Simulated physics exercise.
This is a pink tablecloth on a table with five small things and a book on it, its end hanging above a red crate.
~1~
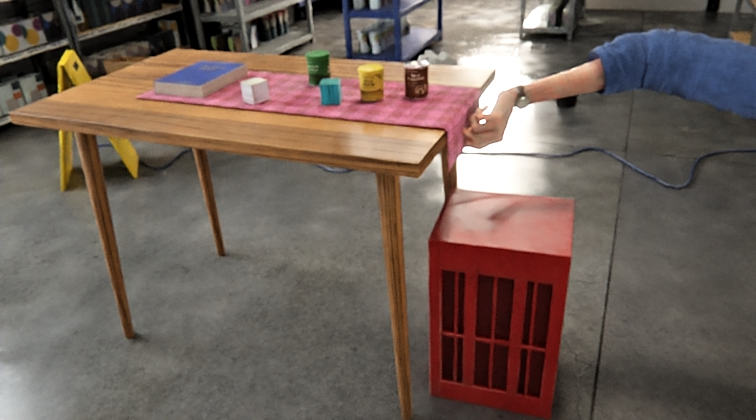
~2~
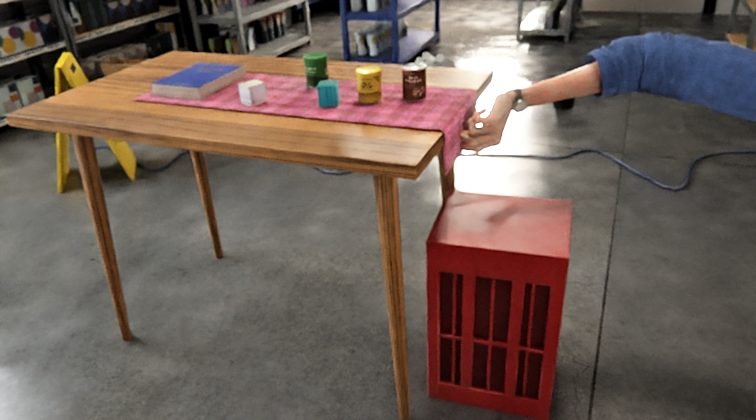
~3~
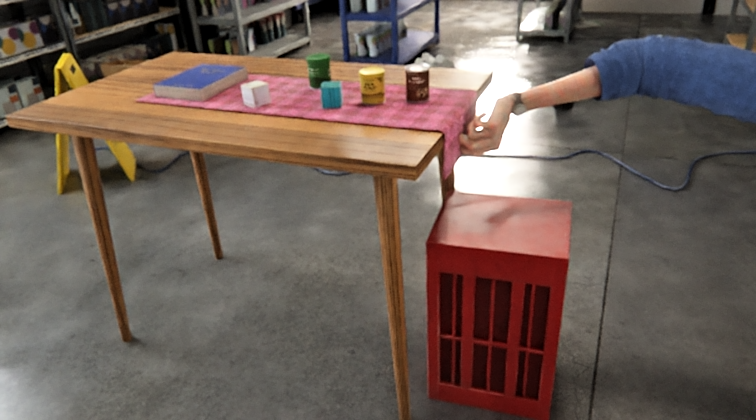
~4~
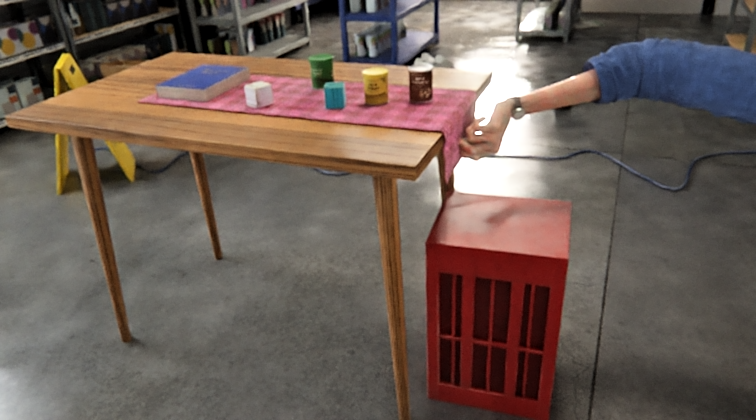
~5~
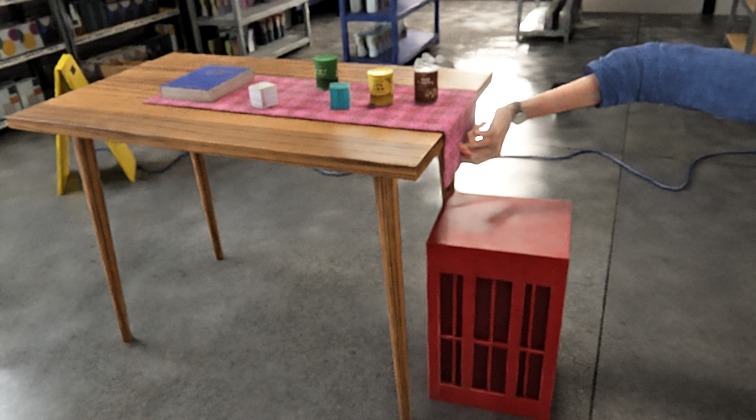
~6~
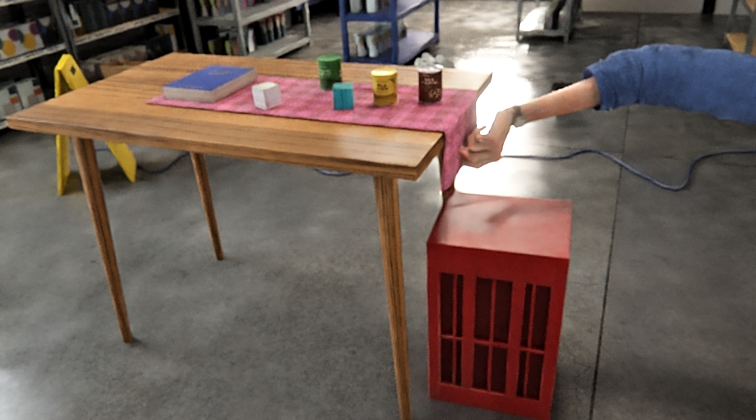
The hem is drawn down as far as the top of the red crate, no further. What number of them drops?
The answer is one.
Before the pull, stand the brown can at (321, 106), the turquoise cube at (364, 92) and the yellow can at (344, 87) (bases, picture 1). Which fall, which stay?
The brown can keeps its place on top; the turquoise cube keeps its place on top; the yellow can keeps its place on top.
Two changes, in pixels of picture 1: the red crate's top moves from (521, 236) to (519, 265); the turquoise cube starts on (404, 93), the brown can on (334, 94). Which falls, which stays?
The turquoise cube comes down, the brown can survives.
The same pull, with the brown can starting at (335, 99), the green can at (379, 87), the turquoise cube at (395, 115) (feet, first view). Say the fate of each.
The brown can survives, the green can remains up, the turquoise cube comes down.
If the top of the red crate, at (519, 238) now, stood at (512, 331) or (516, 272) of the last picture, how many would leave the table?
Then 4 and 2.
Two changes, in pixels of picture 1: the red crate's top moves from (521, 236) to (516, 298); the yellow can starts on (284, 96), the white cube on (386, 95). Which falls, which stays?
The yellow can does not fall; the white cube tumbles off.
Soon after, hem near (463, 201); all still up.
After that, hem on the crate; brown can gone.
In the end, hem on the crate; brown can gone. Over the edge go one.
